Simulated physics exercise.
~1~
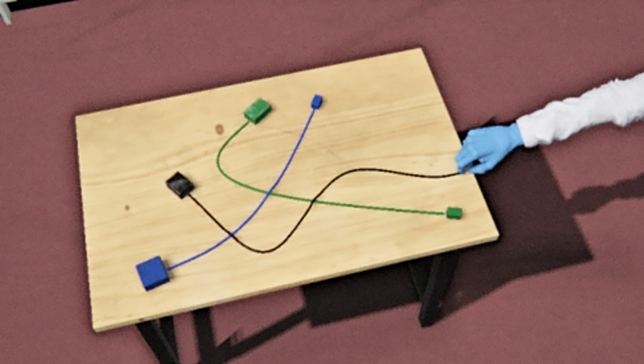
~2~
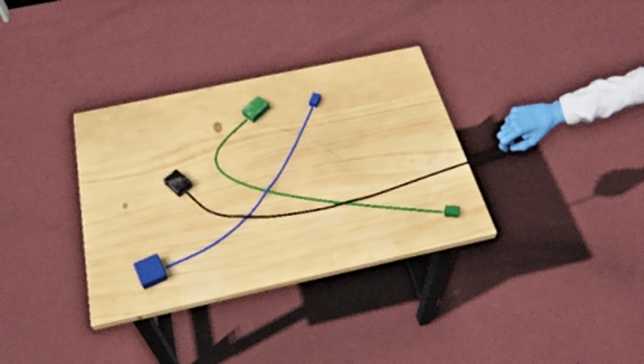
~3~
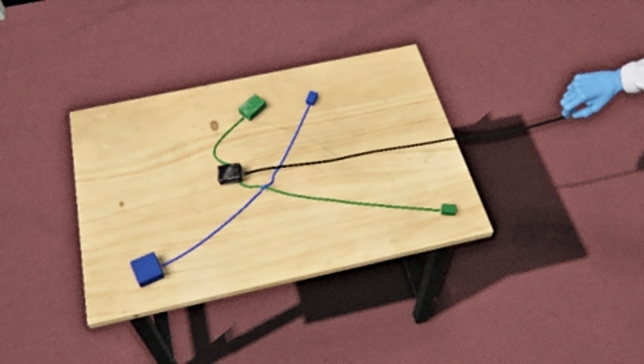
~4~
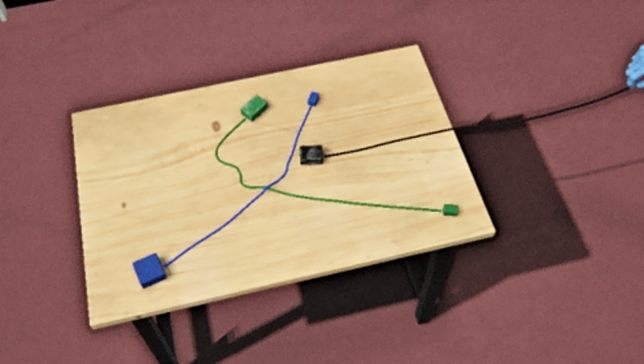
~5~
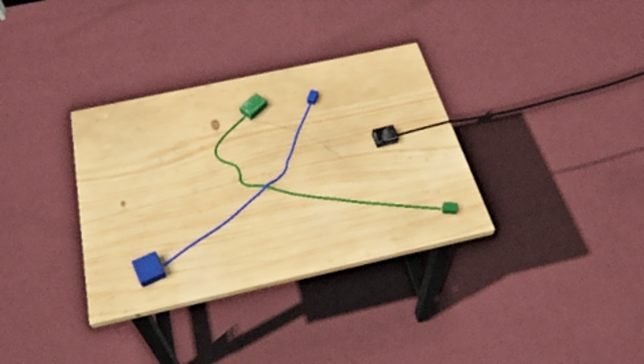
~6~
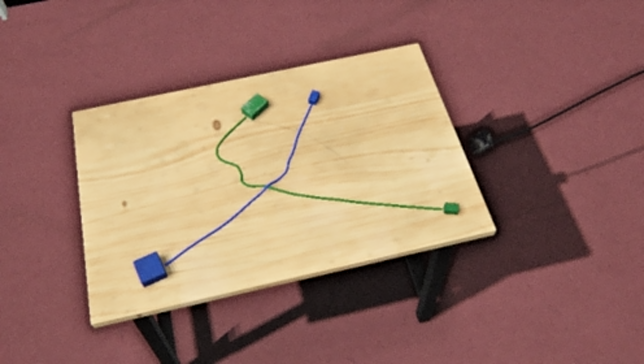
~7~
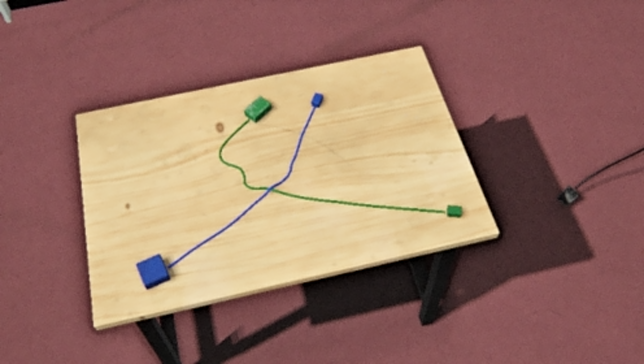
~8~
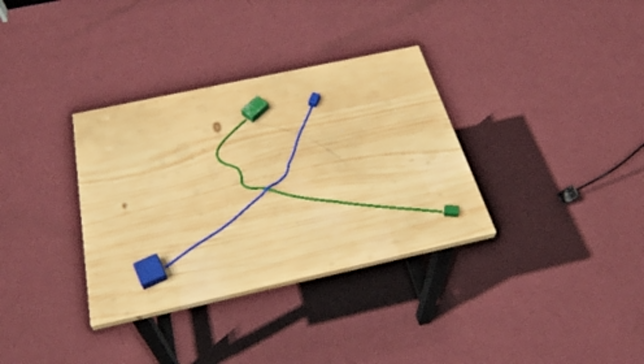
Gloved hand pulling a black lead and its charger off a table's right edge, leaving the crossed blue and green leads behind.
